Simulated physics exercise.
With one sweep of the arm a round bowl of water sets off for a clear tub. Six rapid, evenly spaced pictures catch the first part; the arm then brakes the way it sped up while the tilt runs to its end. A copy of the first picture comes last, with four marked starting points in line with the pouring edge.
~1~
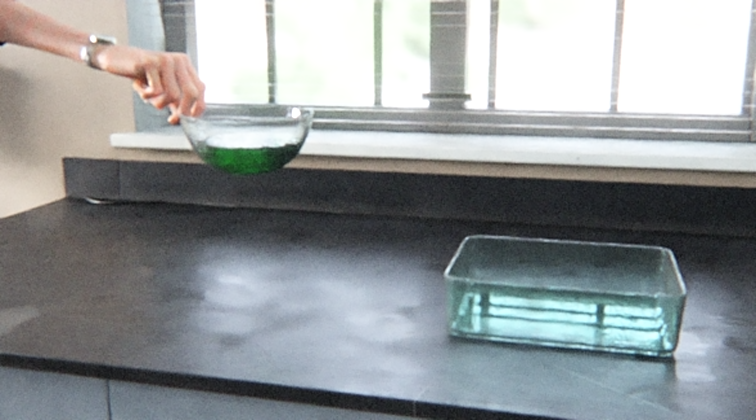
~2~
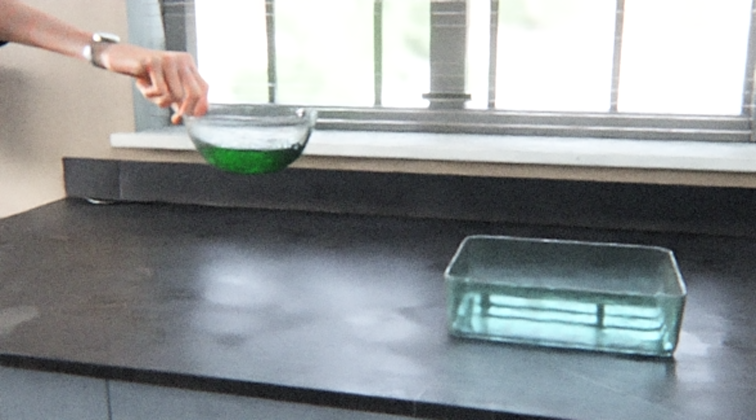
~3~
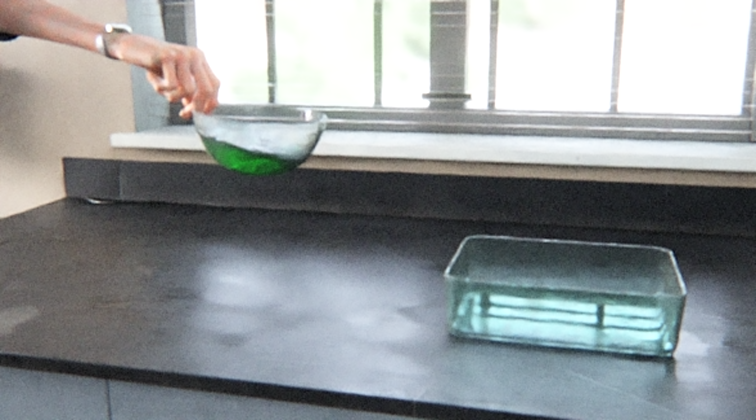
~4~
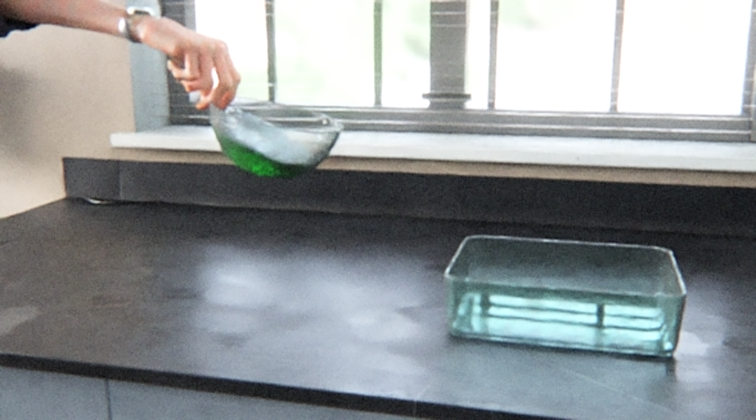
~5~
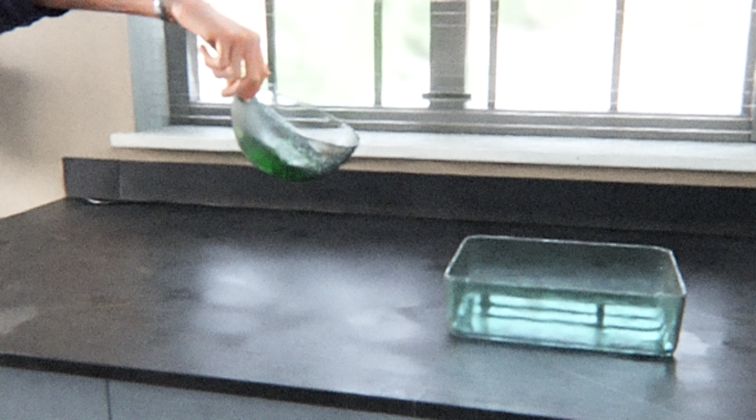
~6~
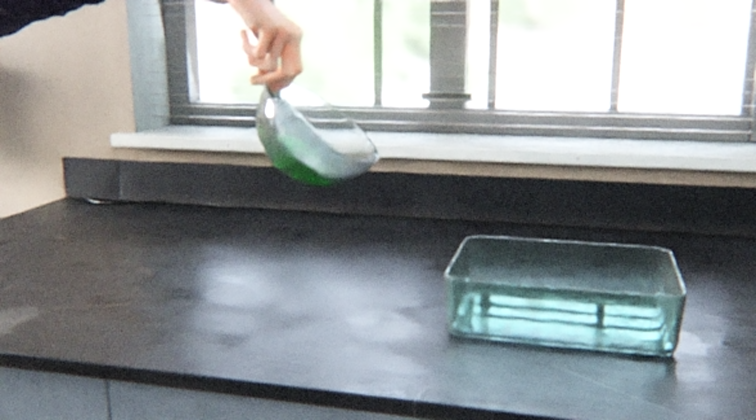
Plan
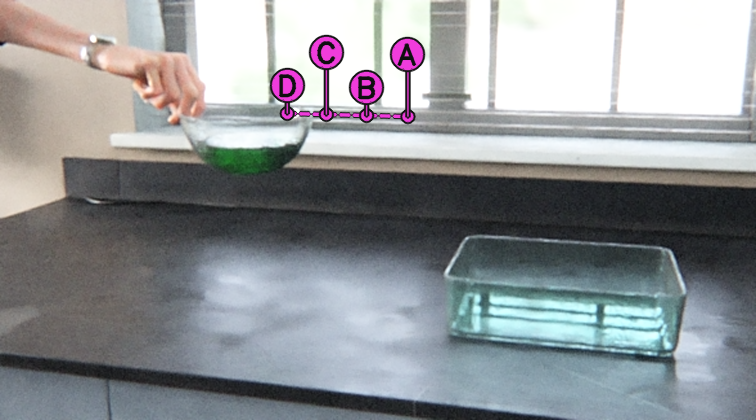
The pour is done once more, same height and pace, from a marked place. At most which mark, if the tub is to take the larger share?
D will do.
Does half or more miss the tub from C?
No, not at all.
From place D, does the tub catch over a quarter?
Yes, it does.
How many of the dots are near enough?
All of the four.
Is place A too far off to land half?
No, not at all.
In magenta, A at (407, 116); B at (366, 115); C at (326, 114); D at (287, 113).
If A is chosen, about 82 % lands in the tub, 12 % falls short and 7 % goes beside or beyond.
If B is chosen, about 64 % lands in the tub, 6 % falls short and 30 % goes beside or beyond.
If C is chosen, about 64 % lands in the tub, 6 % falls short and 30 % goes beside or beyond.
If D is chosen, about 63 % lands in the tub, 21 % falls short and 17 % goes beside or beyond.
